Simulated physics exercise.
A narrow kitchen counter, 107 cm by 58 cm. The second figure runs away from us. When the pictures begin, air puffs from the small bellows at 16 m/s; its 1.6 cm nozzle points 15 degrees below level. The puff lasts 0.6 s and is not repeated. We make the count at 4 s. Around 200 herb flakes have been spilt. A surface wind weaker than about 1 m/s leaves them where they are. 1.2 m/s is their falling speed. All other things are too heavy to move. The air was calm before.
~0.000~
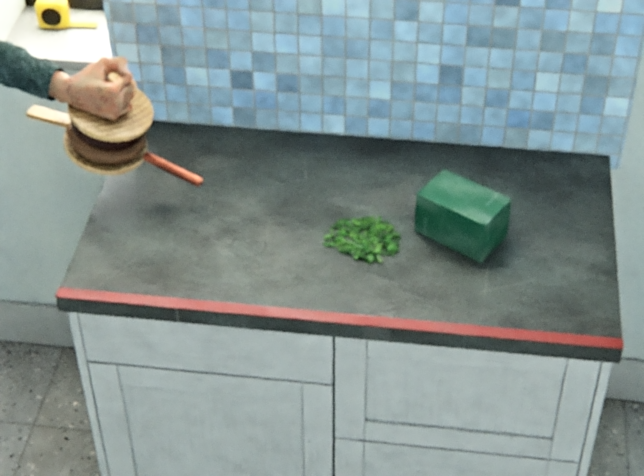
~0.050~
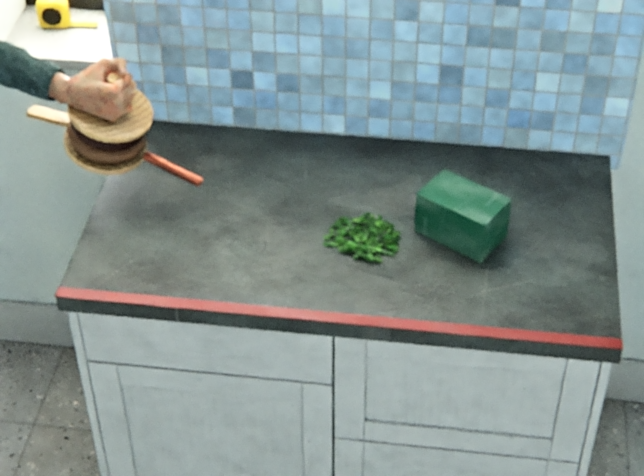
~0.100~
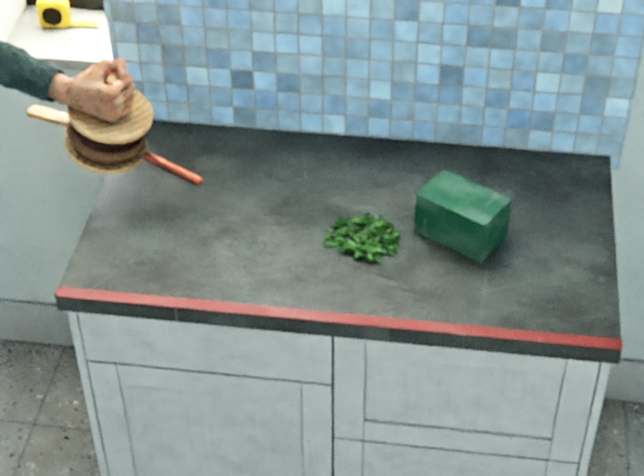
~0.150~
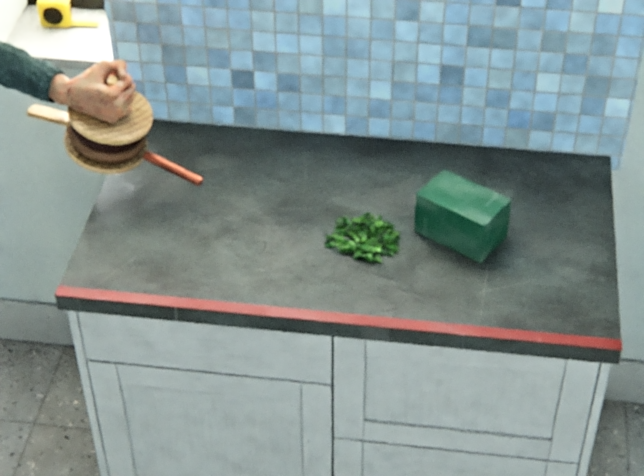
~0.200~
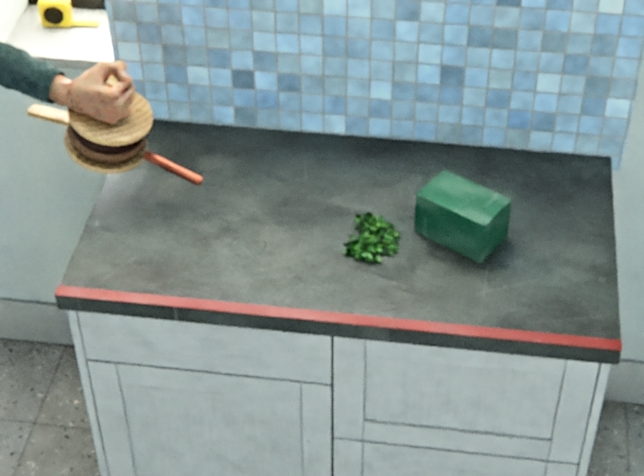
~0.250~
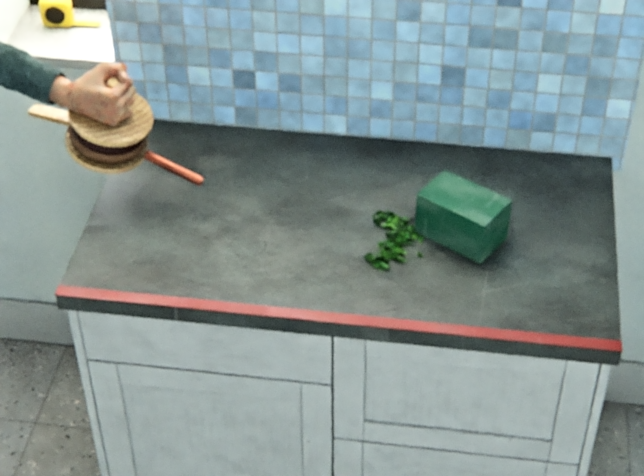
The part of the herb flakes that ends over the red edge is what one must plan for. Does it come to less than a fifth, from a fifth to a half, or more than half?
Most likely it falls short of a fifth.
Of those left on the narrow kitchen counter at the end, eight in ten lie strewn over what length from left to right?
The middle group spans some 10 cm.
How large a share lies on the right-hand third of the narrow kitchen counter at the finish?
About 10 percent.
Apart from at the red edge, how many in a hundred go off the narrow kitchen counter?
My best guess is roughly 50 %.
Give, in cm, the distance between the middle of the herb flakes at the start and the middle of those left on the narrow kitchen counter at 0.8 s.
I'd say close to 15 cm.
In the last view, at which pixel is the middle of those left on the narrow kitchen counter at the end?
(423, 217).
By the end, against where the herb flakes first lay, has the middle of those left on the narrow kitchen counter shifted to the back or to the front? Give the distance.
Net drift is to the rear by close to 10 cm.
After 0.8 s the count stands so, 4 % are over the red edge; the middle of those left on the top is near (422, 223).
After 1.3 s the count stands so, 4 % are over the red edge; the middle of those left on the top is near (423, 217).
After 2.2 s the count stands so, 4 % are over the red edge; the middle of those left on the top is near (423, 217).
After 4.0 s, at the end, 4 % are over the red edge; the middle of those left on the top is near (423, 217).
